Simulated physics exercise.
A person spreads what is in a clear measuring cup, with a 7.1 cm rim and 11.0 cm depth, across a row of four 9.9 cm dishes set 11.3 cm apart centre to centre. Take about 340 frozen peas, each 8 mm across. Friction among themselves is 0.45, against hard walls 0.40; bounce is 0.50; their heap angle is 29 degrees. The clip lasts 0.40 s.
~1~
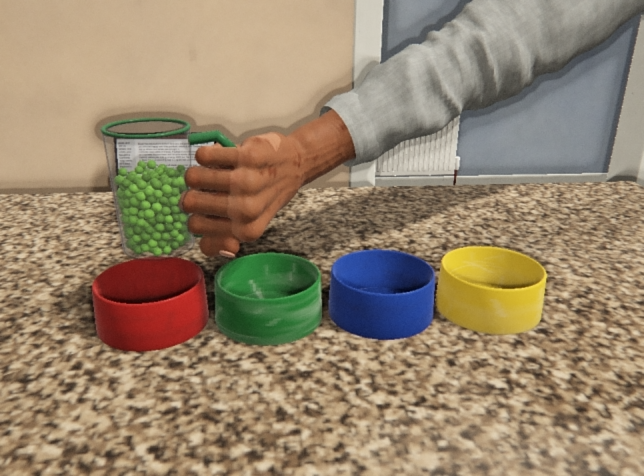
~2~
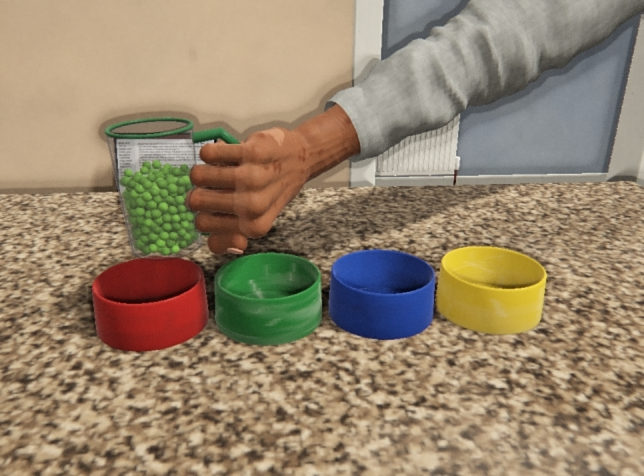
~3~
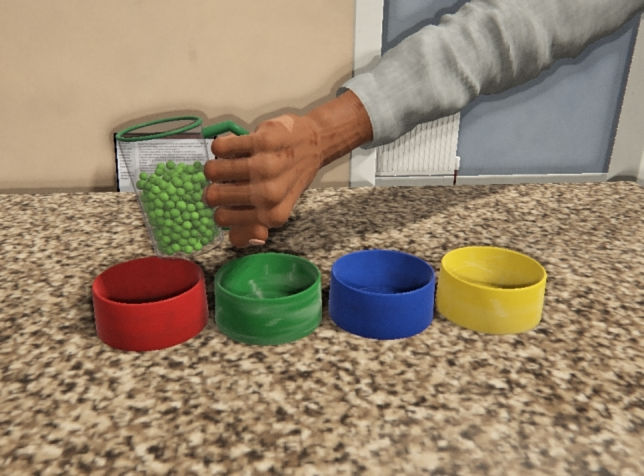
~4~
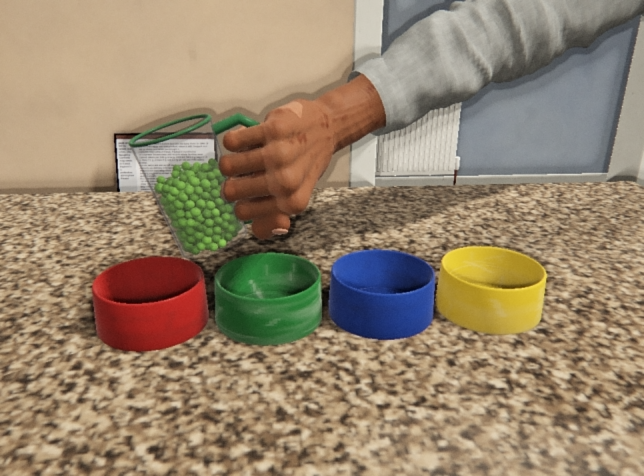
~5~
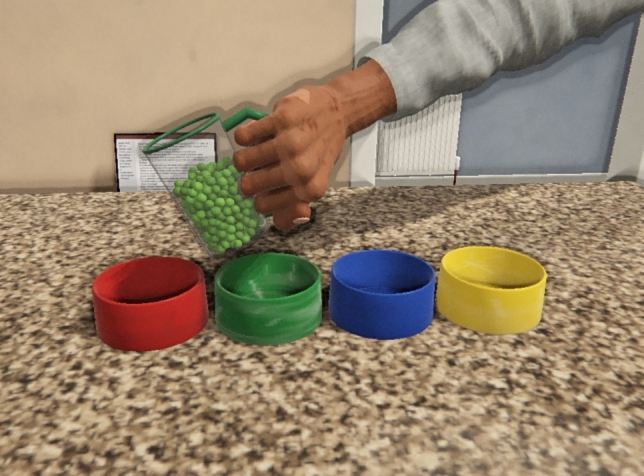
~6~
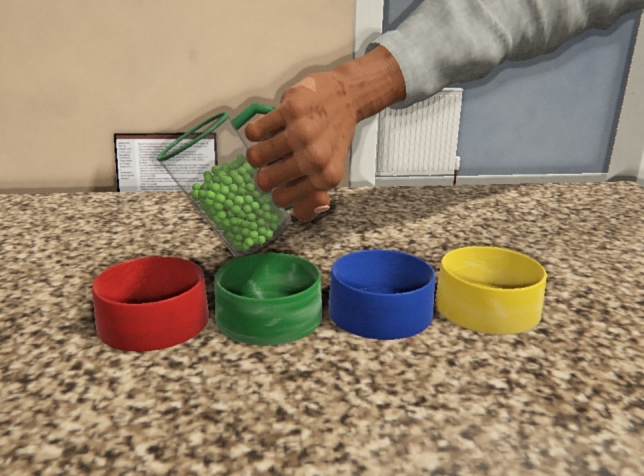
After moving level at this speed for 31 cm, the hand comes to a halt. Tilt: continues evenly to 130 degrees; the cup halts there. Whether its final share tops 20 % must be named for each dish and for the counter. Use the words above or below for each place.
Red dish: Below; blue dish: Above; green dish: Below; yellow dish: Below; counter: Below.
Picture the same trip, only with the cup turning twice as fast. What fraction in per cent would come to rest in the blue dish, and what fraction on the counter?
Result - blue dish: 0; counter: 0.
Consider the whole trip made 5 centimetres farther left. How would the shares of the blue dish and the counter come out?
Blue: 60, counter: 10.
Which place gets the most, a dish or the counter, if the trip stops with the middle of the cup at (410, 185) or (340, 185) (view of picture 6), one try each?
Top receivers, in order: Blue and green.
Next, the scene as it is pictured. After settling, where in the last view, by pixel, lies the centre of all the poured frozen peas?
Close to pixel (387, 294).
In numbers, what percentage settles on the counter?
I'd put it near 10 per cent.
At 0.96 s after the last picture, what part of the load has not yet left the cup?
Roughly 70 %.
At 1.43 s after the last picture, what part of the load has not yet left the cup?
About 0 percent.
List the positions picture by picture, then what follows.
Cup at (153, 189), tilt 0 degrees, lip at (104, 128), moved 0.0 cm; middle of the pieces at (157, 210); red dish at (149, 279); green dish at (268, 275); blue dish at (383, 271); yellow dish at (493, 267), in the first frame.
Cup at (159, 189), tilt 2 degrees, lip at (108, 130), moved 0.5 cm; middle of the pieces at (163, 209), in the second frame.
Cup at (175, 189), tilt 9 degrees, lip at (118, 135), moved 1.9 cm; middle of the pieces at (182, 208), in the third frame.
Cup at (193, 188), tilt 16 degrees, lip at (131, 142), moved 3.5 cm; middle of the pieces at (202, 207), in the fourth frame.
Cup at (211, 188), tilt 24 degrees, lip at (145, 149), moved 5.1 cm; middle of the pieces at (222, 206), in the fifth frame.
Cup at (229, 188), tilt 31 degrees, lip at (159, 157), moved 6.7 cm; middle of the pieces at (241, 204); red dish at (149, 279); green dish at (268, 275); blue dish at (383, 271); yellow dish at (493, 267), in the sixth frame.
Then, 0.57 s after the last picture, tilt 84 degrees; cup holds 100 %.
Then, 0.96 s after the last picture, tilt 120 degrees; cup holds 70 %, blue 30 %.
Then, 1.43 s after the last picture, tilt 130 degrees; cup holds 0 %, blue 90 %.
In the end, red 0 %, blue 90 %, green 0 %, yellow 0 %, counter 10 %.
